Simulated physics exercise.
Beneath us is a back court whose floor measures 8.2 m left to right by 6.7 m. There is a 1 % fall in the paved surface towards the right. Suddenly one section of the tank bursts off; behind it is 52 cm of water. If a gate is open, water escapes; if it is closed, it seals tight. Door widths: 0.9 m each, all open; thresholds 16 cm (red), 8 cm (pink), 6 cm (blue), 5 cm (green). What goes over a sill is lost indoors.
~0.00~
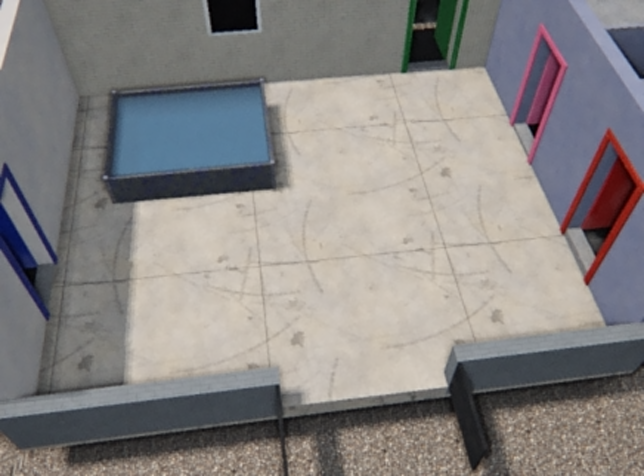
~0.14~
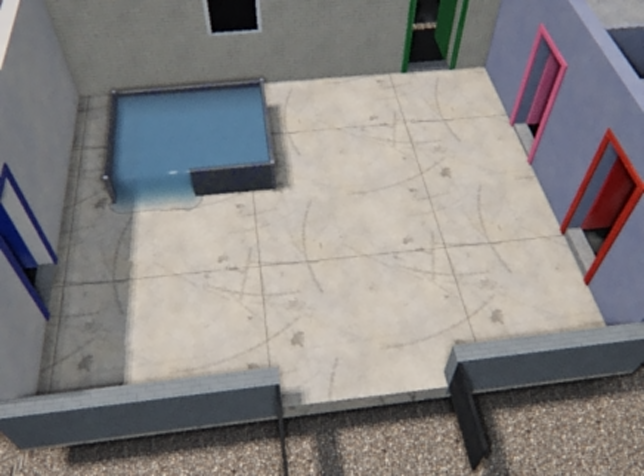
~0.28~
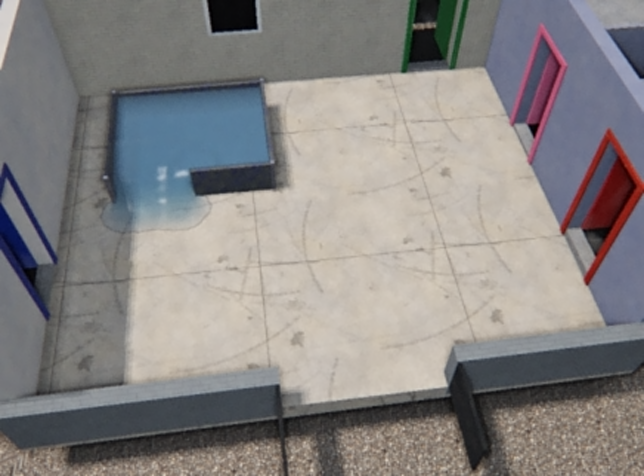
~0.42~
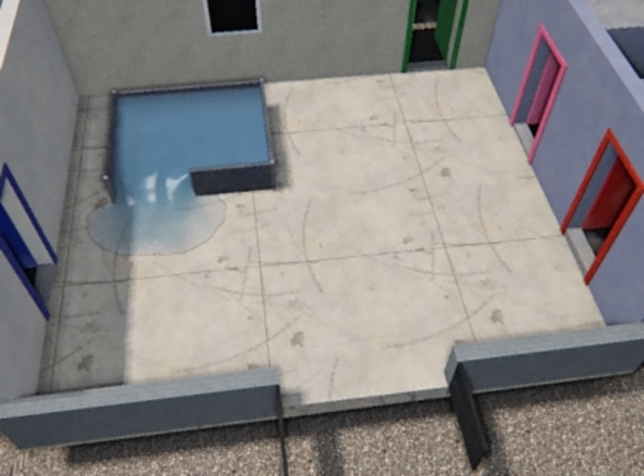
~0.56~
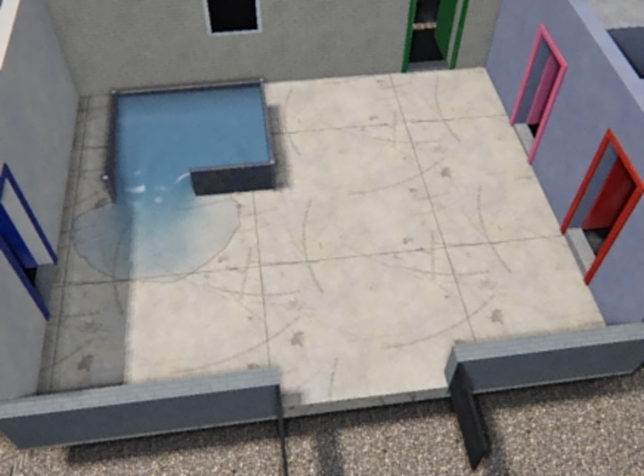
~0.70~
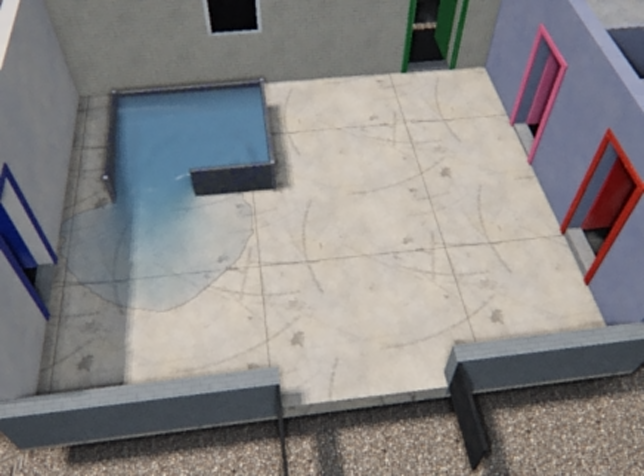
To begin with, a raised tank of still blue water stands in the back left corner of a paved courtyard with coloured doorways. The left section of its front wall gives way and water pours through the gap, then spreads across the floor towards the viewer in a widening, rounded, shallow sheet.
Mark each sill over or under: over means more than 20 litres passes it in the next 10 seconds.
Red door - under; pink door - under; blue door - over; green door - under.
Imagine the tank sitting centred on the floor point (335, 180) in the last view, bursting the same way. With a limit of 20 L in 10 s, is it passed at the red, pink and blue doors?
For the red door, the amount is acceptable; for the pink door, the amount is acceptable; for the blue door, the amount is acceptable.
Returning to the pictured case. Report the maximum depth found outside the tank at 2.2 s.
Around 38 centimetres.
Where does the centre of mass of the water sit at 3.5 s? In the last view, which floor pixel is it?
Roughly (178, 231).
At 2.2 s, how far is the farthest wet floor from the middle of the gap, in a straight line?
4.4 m.
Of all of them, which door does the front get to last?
I'd say the green one.
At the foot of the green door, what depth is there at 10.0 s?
It's about 3.5 cm.
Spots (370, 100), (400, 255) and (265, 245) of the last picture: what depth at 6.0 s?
Spot one 0 cm, spot two 3 cm, spot three 0 cm.
After 1.4 s water covers 20 % of the floor and is deepest (29 cm) near (140, 207); red door not reached, pink door not reached, blue door 9 cm at the sill, 0 L in, green door not reached.
After 2.2 s water covers 25 % of the floor and is deepest (38 cm) near (63, 404); red door not reached, pink door not reached, blue door 15 cm at the sill, 20 L in, green door not reached.
After 3.5 s water covers 30 % of the floor and is deepest (28 cm) near (56, 358); red door not reached, pink door not reached, blue door 12 cm at the sill, 59 L in, green door not reached.
After 6.0 s water covers 55 % of the floor and is deepest (16 cm) near (607, 339); red door not reached, pink door not reached, blue door 12 cm at the sill, 95 L in, green door not reached.
After 10.0 s water covers 75 % of the floor and is deepest (12 cm) near (483, 71); red door 9 cm at the sill, 0 L in, pink door 7 cm at the sill, 0 L in, blue door 7 cm at the sill, 130 L in, green door 3 cm at the sill, 0 L in.
